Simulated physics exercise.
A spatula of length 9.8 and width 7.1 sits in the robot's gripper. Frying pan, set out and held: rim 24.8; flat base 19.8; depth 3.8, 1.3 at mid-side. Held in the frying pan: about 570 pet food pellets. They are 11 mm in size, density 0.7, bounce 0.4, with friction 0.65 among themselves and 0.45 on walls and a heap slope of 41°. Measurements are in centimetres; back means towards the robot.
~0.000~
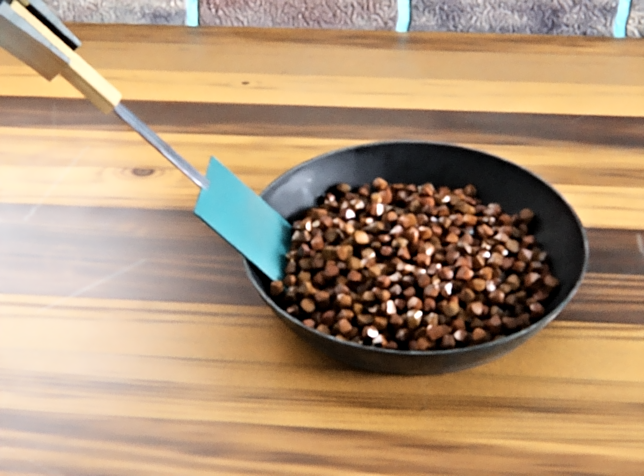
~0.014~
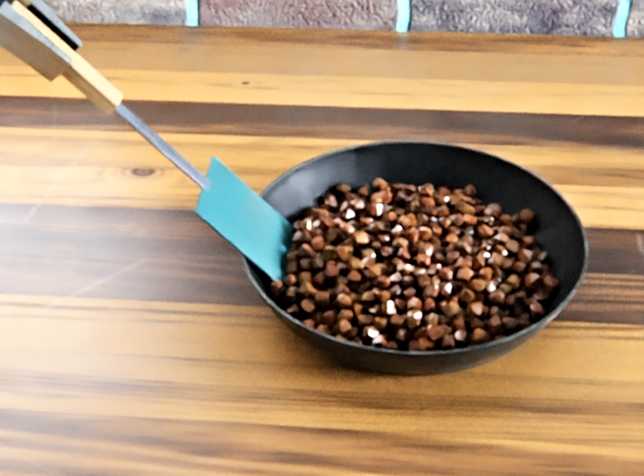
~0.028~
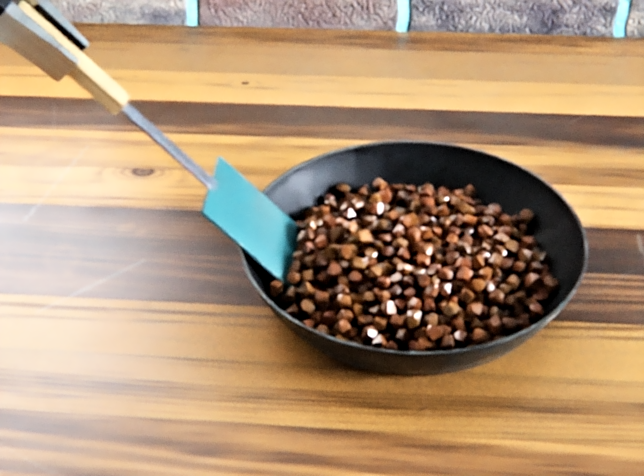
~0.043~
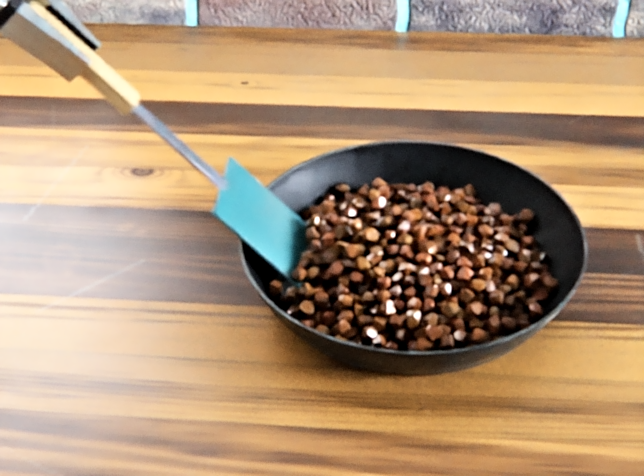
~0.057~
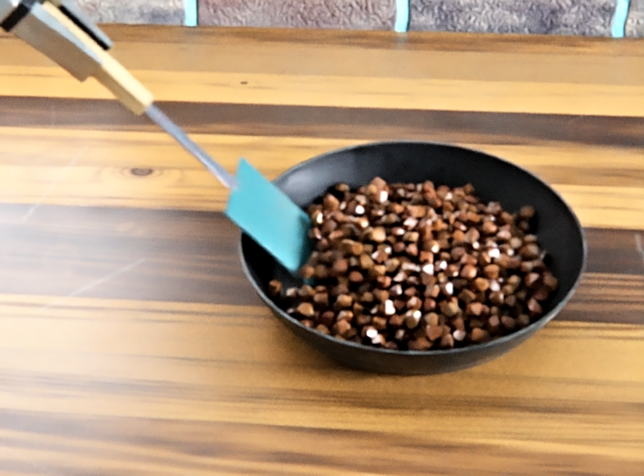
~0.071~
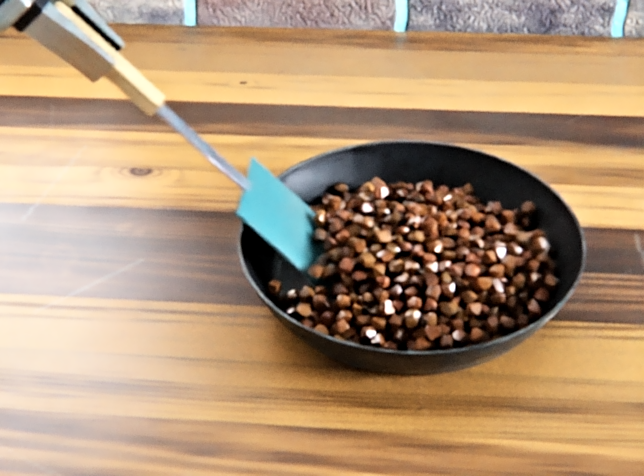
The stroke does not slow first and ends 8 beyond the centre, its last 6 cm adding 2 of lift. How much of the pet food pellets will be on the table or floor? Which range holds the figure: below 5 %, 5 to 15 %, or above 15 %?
The figure lies within 5 to 15 %.
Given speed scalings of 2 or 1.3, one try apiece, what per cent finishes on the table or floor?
Some 30 and 20 per cent.
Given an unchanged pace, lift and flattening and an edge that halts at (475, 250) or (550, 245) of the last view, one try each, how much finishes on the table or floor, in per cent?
Respectively about 0 and 30 percent end on the table or floor.
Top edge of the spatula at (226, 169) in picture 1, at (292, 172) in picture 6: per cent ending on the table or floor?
My guess would be close to 25 per cent.
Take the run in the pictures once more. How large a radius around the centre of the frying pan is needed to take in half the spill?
Some 18 centimetres.
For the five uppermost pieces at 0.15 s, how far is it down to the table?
Somewhere around 5 centimetres high.
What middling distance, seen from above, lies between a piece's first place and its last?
I'd put it at close to 3 centimetres.
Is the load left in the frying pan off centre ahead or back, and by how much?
Offset forward: Around 4.0 cm.
By 0.15 s, sloping 48°, highest piece 5 above the table; 572 in the frying pan.
By 0.23 s, sloping 48°, highest piece 6 above the table; 572 in the frying pan.
By 0.47 s, sloping 48°, highest piece 6 above the table; 516 in the frying pan, 55 on the table or floor, 1 on the blade or in flight.
By 1.52 s, sloping 48°, highest piece 6 above the table; 515 in the frying pan, 57 on the table or floor.
Final count, 515 in the frying pan, 57 on the table or floor. That is 10 % on the table or floor.
